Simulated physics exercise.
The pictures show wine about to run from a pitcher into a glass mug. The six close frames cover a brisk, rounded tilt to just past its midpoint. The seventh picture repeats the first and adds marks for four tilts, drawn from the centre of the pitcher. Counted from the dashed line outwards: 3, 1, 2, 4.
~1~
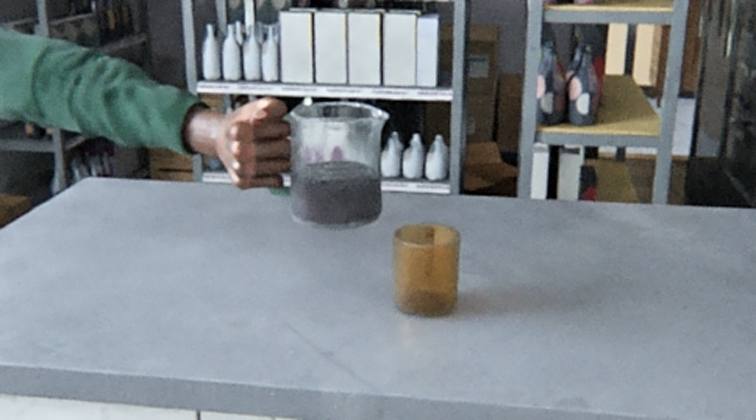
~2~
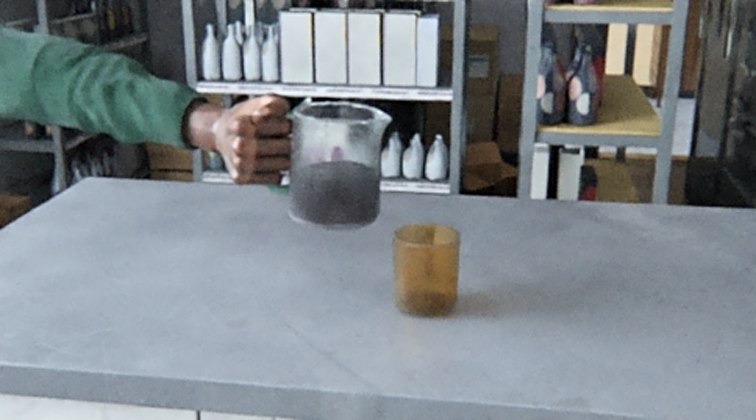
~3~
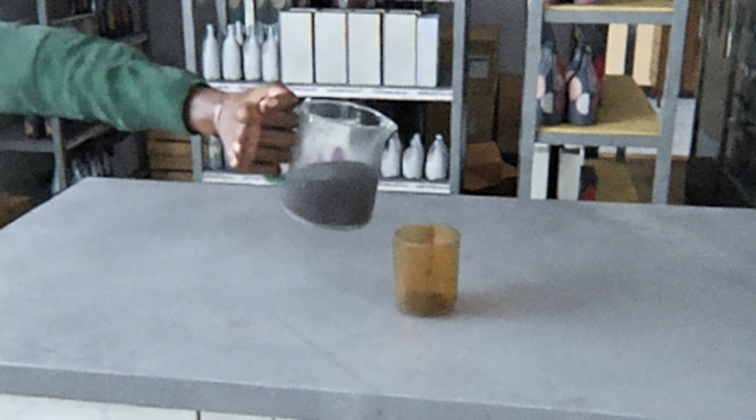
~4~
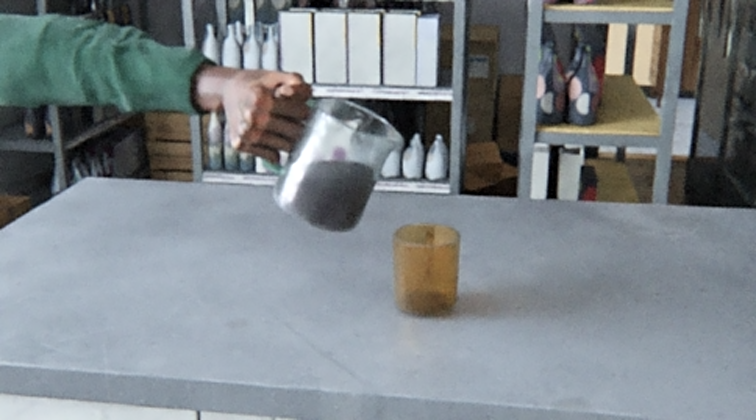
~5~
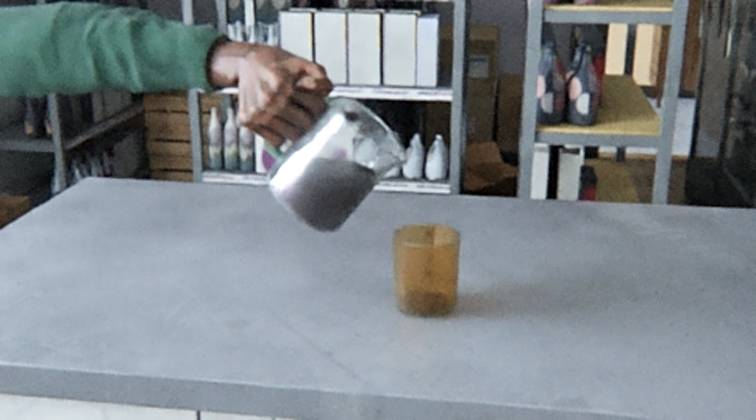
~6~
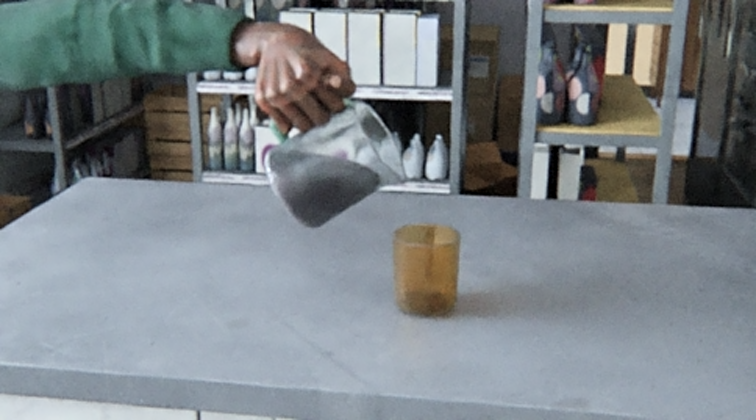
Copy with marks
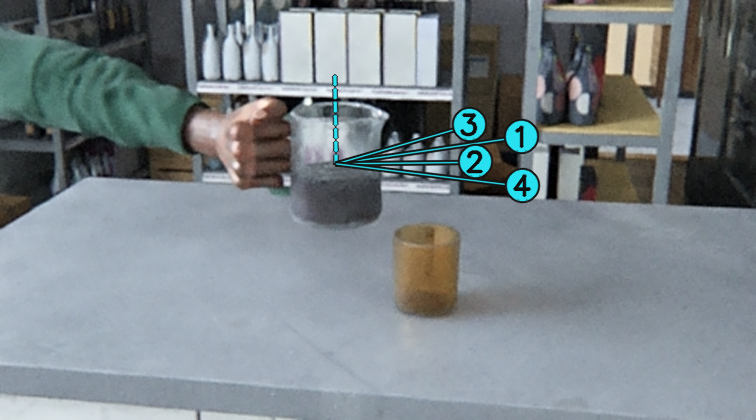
A hand in a green sleeve steadily tilting a clear pitcher of dark liquid rightward above an amber mug on a gray table.
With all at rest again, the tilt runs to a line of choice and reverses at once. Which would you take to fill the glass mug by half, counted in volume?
Best: 1.
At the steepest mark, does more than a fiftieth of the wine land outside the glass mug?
Yes, it does.
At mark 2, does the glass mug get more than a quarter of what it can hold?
Yes.
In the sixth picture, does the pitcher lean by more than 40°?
Yes.
On the marked copy, 1 at (504, 139); 2 at (458, 162); 3 at (453, 130); 4 at (505, 184).
For mark 1, the glass mug ends with about 50 % of what it can hold.
For mark 2, the glass mug ends with about 65 % of what it can hold; 5 % of the wine is spilt.
For mark 3, the glass mug ends with about 32 % of what it can hold.
For mark 4, the glass mug ends with about 78 % of what it can hold; 9 % of the wine is spilt.
